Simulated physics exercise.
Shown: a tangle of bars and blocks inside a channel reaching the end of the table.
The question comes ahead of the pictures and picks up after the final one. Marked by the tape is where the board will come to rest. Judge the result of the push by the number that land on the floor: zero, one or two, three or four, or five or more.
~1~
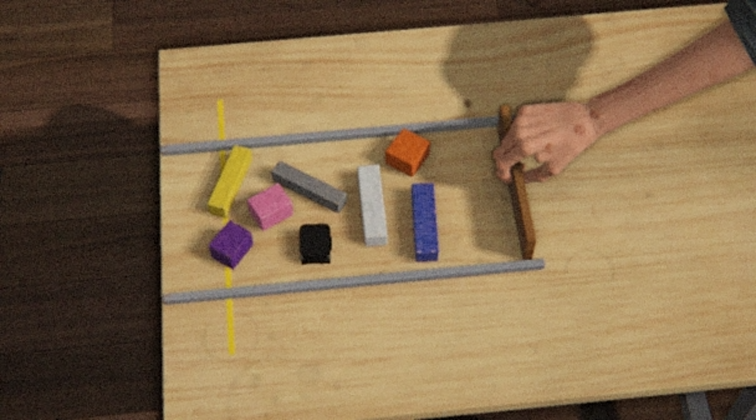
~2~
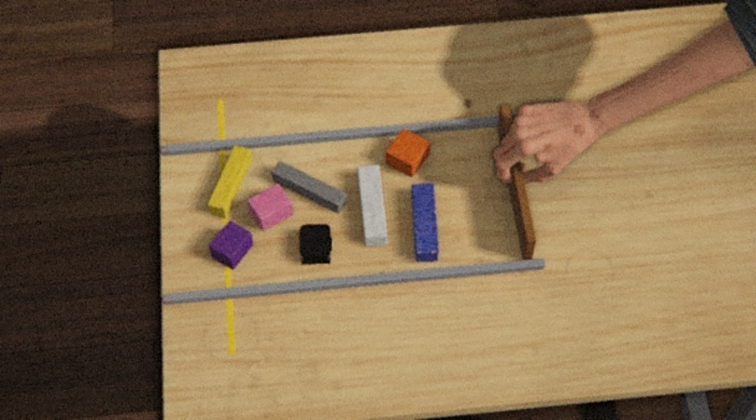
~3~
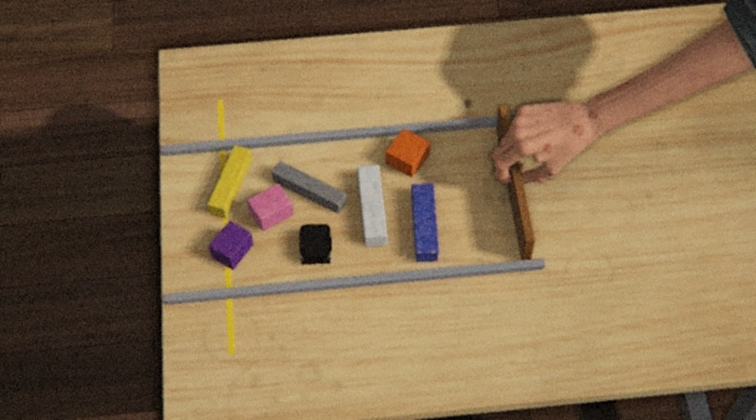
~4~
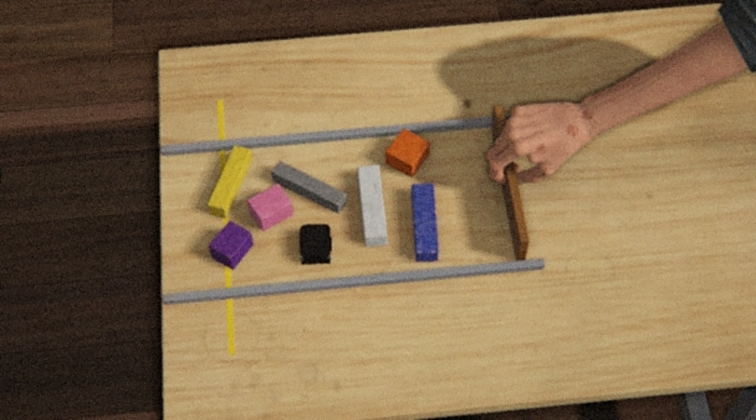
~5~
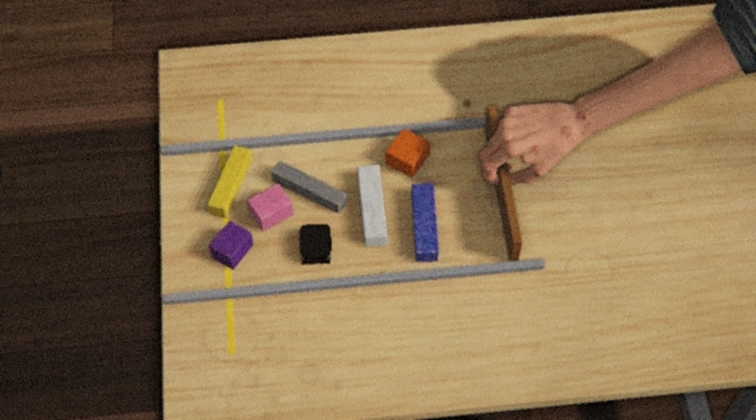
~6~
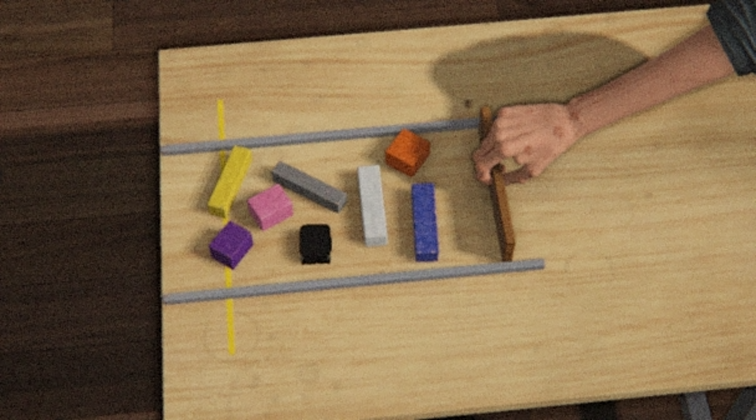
The count that comes down will most likely be three, maybe four.
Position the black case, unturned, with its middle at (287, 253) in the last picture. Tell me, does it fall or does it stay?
It simply keeps its place on top.
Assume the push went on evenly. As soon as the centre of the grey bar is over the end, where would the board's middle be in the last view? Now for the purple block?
For the grey bar, about (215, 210); for the purple block, about (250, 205).
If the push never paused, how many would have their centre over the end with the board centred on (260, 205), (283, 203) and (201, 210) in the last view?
First 0, then 0, finally 5.
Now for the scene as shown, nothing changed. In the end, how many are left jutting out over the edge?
Result: 1.
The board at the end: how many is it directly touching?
The count in contact is 2.
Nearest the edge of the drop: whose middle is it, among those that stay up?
The black case finishes closest.
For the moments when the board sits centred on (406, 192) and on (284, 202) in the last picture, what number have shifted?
Counts: 3 / 8.
Soon after, none off yet; purple block at rest near (231, 245); yellow bar at rest near (230, 182); pink block at rest near (271, 208).
In the end, the number that fall off is three or four; gone, pink block, yellow bar and purple block.
